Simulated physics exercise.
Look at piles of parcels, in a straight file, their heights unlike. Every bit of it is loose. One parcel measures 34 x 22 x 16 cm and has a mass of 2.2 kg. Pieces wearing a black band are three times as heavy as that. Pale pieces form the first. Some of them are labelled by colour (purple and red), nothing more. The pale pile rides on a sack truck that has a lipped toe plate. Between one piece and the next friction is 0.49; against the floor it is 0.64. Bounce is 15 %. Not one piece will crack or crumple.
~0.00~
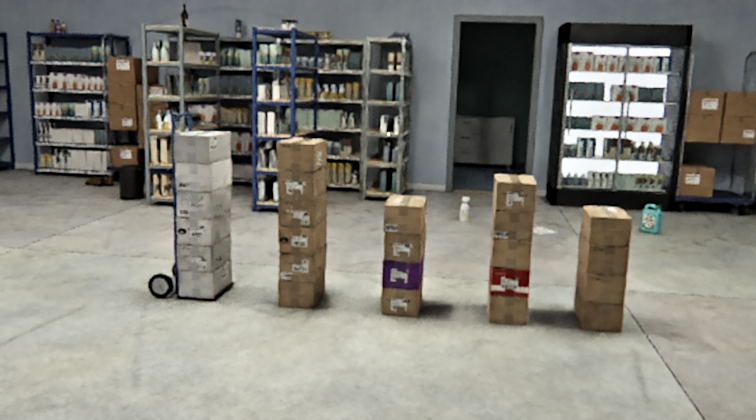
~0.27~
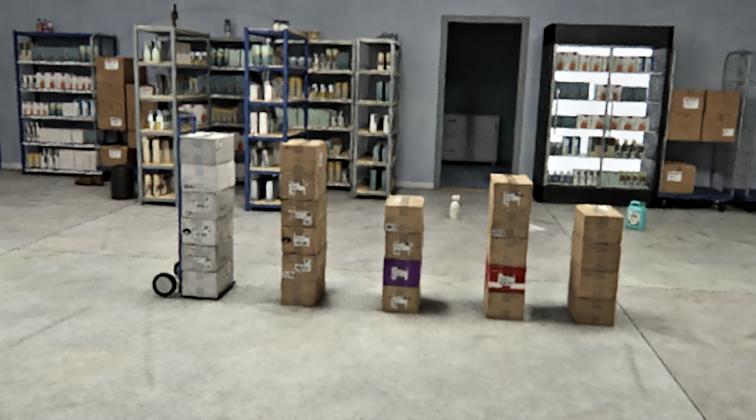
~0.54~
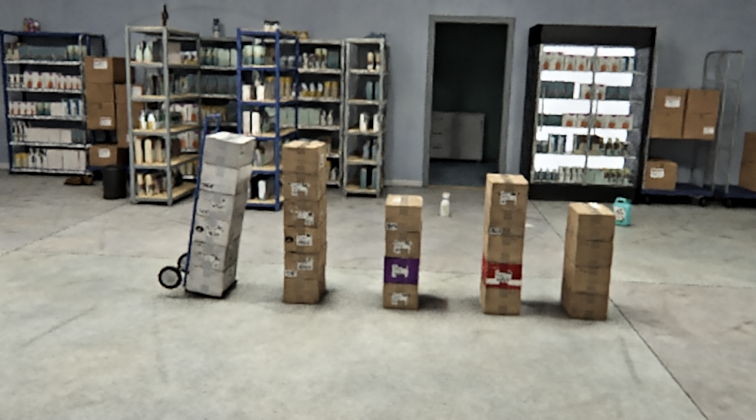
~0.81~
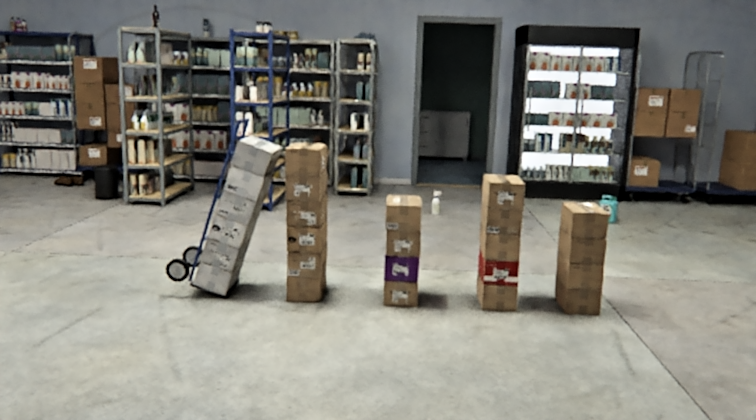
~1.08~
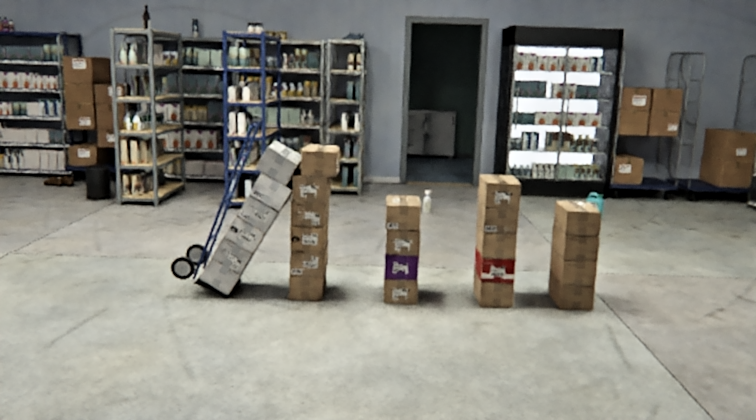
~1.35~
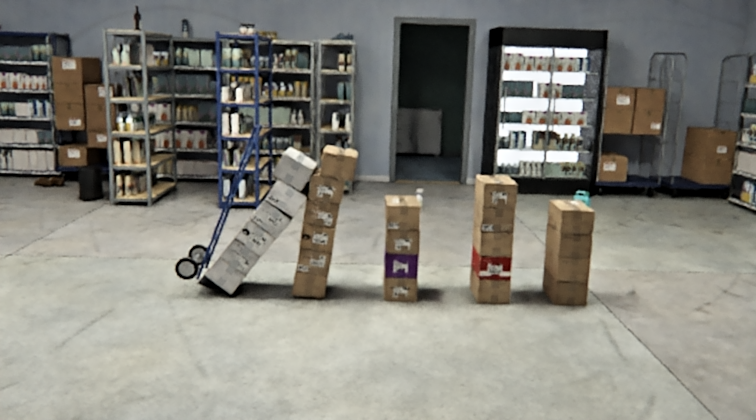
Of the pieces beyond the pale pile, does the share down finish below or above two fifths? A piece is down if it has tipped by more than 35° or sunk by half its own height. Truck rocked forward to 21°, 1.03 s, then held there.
It finishes above two fifths.
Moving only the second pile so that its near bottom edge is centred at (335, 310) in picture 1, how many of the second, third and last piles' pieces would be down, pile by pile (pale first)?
Per pile - second: 5, third: 4, last: 4.
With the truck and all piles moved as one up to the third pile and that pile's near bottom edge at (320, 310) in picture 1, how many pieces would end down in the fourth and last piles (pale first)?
That would give fourth 0, last 0.
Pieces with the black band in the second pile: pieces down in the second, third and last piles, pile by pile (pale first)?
In that case the second pile has 0 down, the third 0, the last 0.
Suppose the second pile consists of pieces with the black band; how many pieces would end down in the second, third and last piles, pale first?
Second 0, third 0, last 0.
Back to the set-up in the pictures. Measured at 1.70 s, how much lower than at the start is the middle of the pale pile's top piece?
20 cm.
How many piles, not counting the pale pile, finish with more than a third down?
Tally: 4.
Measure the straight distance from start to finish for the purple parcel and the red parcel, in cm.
Purple 30, red 30.
Around 1.70 s, 6 of the pale pile down; none of the 19 other parcels down, 6 disturbed.
Around 2.12 s, 6 of the pale pile down; 6 of the 19 other parcels down; purple parcel tipped 35°.
Around 3.16 s, 6 of the pale pile down; 19 of the 19 other parcels down; purple parcel tipped 47°, 11 cm lower; red parcel tipped 47°, 8 cm lower.
Finally (4.5 s), 6 of the pale pile down; 19 of the 19 other parcels down; red parcel tipped 52°, 11 cm lower; purple parcel tipped 47°, 11 cm lower. That is 100 per cent. Seen by the last camera, middles, red parcel near (536, 278), purple parcel near (447, 275).
